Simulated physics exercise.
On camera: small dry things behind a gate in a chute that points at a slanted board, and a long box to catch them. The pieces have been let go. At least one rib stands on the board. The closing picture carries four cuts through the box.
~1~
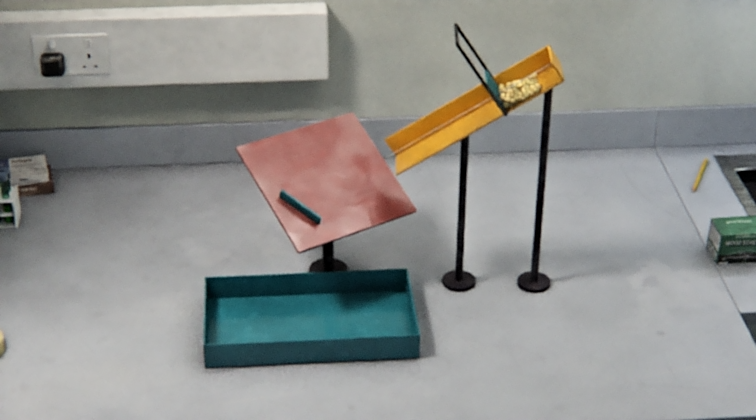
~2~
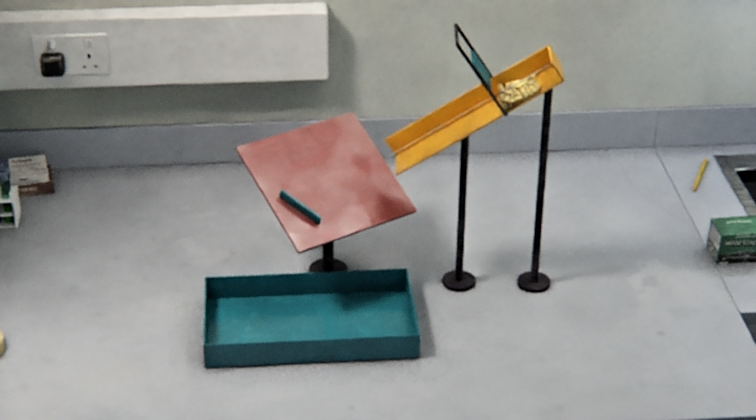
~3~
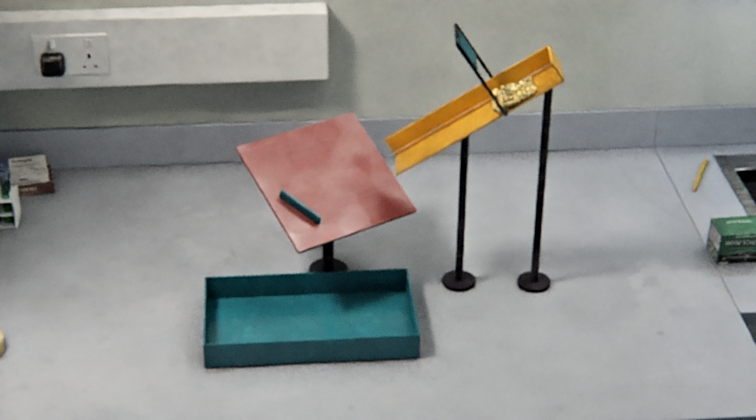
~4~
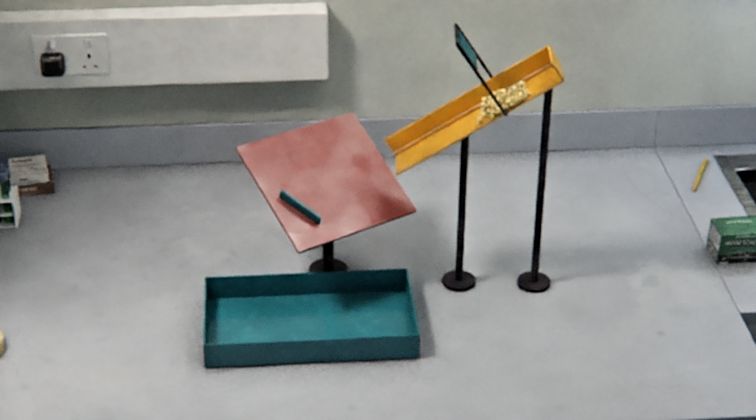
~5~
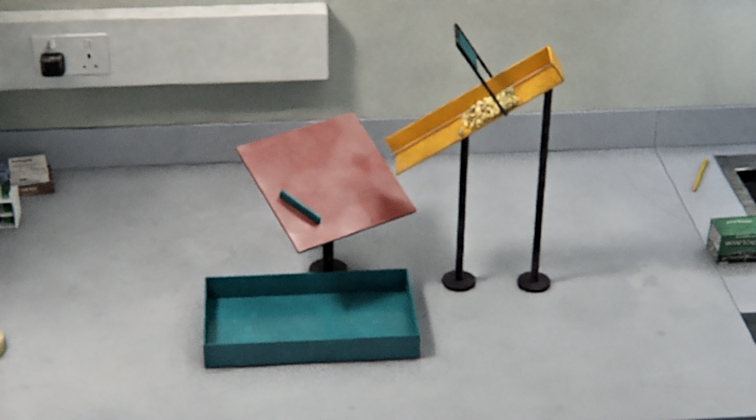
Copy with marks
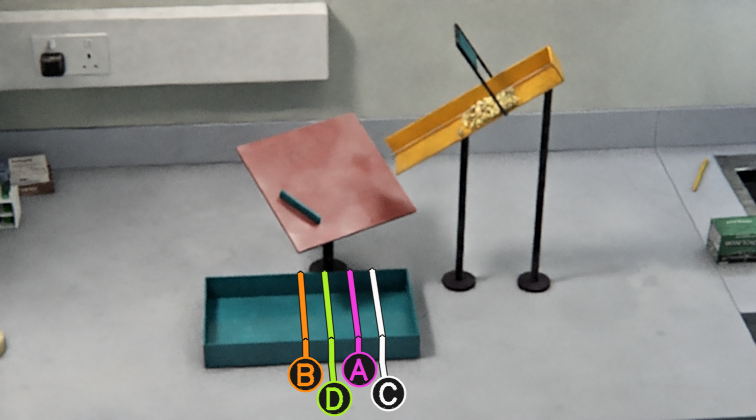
Pale beans slid slowly down a yellow chute, passing under a raised dark gate and spreading out, while the slanted pink board with its teal rib and the empty teal box below stayed still.
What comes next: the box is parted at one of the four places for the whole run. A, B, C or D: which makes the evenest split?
Line A.
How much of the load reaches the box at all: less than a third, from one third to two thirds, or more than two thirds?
It is more than two thirds.
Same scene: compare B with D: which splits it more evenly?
That is line D.
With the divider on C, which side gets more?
More lands on the left.
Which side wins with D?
More lands on the right.
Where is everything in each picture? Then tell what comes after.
Load behind the gate near (515, 95), soya beans; lip of the chute near (396, 166), sloping gently, in the first frame.
Middle of the board near (327, 179), tilted gently; middle of its low edge near (360, 231); of its high edge near (296, 129), in the second frame.
Front corners of the box near (204, 345) and (419, 335), empty; front of the load near (494, 108), in the third frame.
Middle of the load near (503, 102); its front near (480, 119), close to a quarter of the way to the lip; rib from (282, 190) to (322, 218), in the fourth frame.
Middle of the load near (491, 109); its front near (460, 130), close to a third of the way to the lip, in the fifth frame.
On the marked copy, line A crosses the front rim at (358, 337); line B crosses the front rim at (305, 340); line C crosses the front rim at (382, 336); line D crosses the front rim at (331, 339).
With A, of what is caught, close to a third on the left of the divider, close to two thirds on the right.
With B, of what is caught, a small share on the left of the divider, all but a few on the right.
With C, of what is caught, all but a few on the left of the divider, a small share on the right.
With D, of what is caught, close to a quarter on the left of the divider, the bulk on the right.
